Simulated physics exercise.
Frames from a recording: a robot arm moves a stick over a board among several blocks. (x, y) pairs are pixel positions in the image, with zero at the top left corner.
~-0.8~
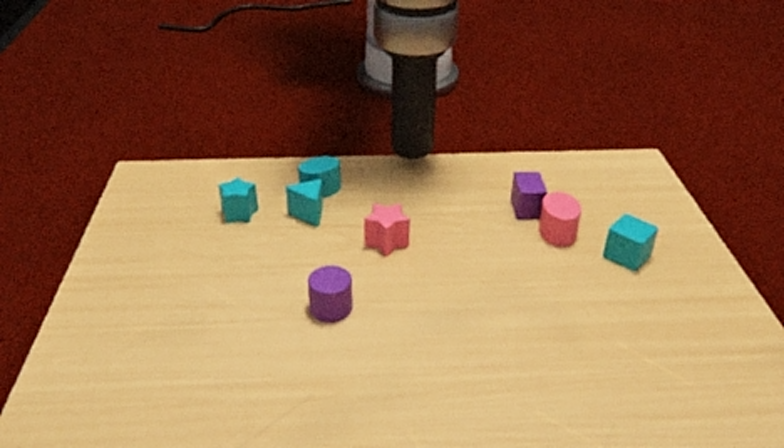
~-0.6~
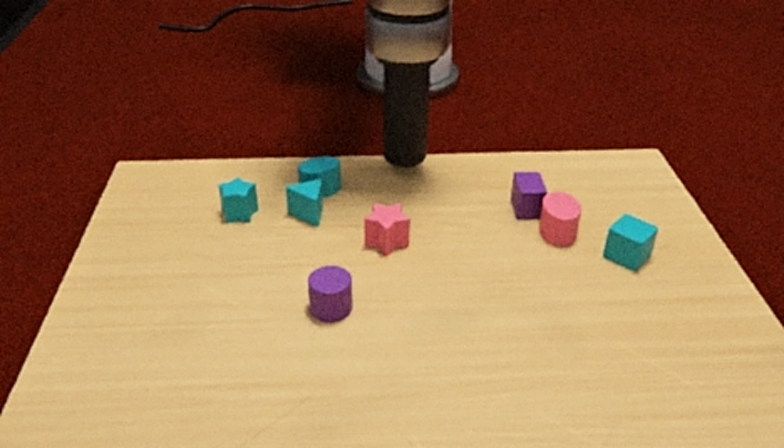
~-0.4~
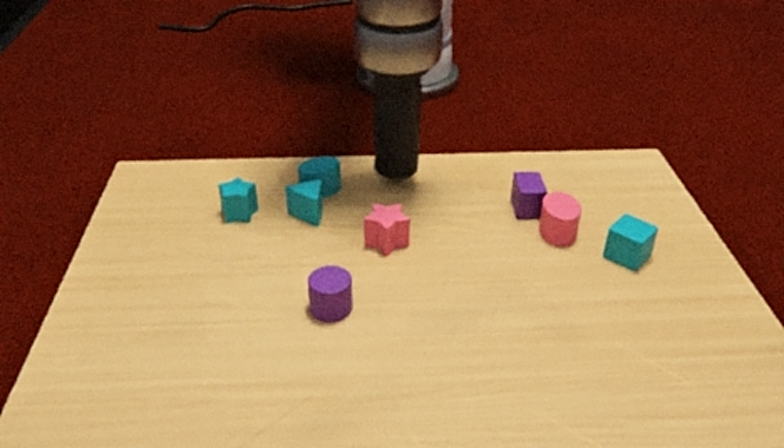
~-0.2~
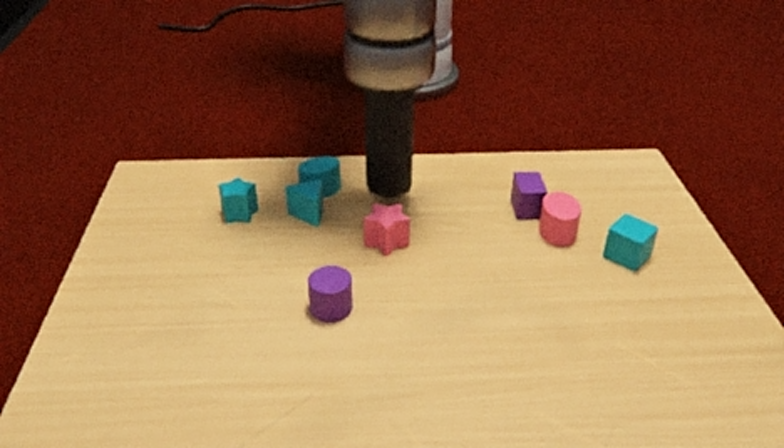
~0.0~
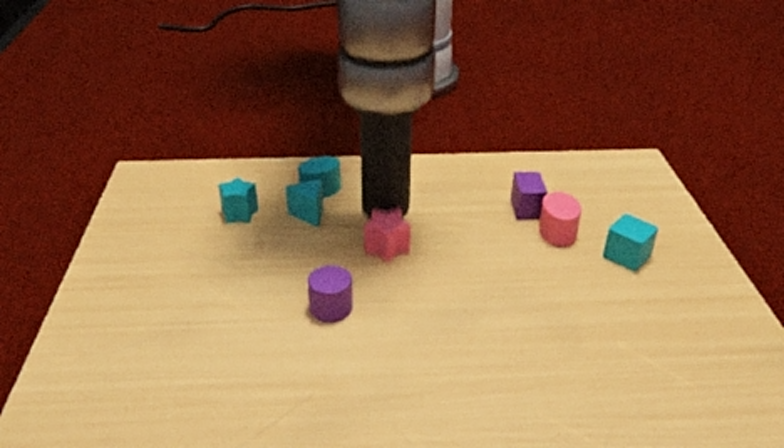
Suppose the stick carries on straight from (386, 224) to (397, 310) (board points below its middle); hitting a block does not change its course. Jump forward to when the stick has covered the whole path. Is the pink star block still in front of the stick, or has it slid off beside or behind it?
Ahead to the end.
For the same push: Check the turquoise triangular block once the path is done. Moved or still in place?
By the last moment, the turquoise triangular block will still be in its place.
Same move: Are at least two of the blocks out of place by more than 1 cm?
That would be a no.
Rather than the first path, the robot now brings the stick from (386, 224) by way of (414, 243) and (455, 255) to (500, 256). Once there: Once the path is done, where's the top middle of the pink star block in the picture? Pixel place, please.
Most likely (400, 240).
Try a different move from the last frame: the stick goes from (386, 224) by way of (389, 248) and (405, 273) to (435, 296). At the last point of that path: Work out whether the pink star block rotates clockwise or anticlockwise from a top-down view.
Clockwise from above.
On the path given first. One third of the way, stick (389, 236); pink star block (391, 248).
Two thirds of the way, stick (393, 265); pink star block (395, 280).
At the end, stick (397, 296); turquoise triangular block in place; purple circular block in place; pink star block (399, 314).
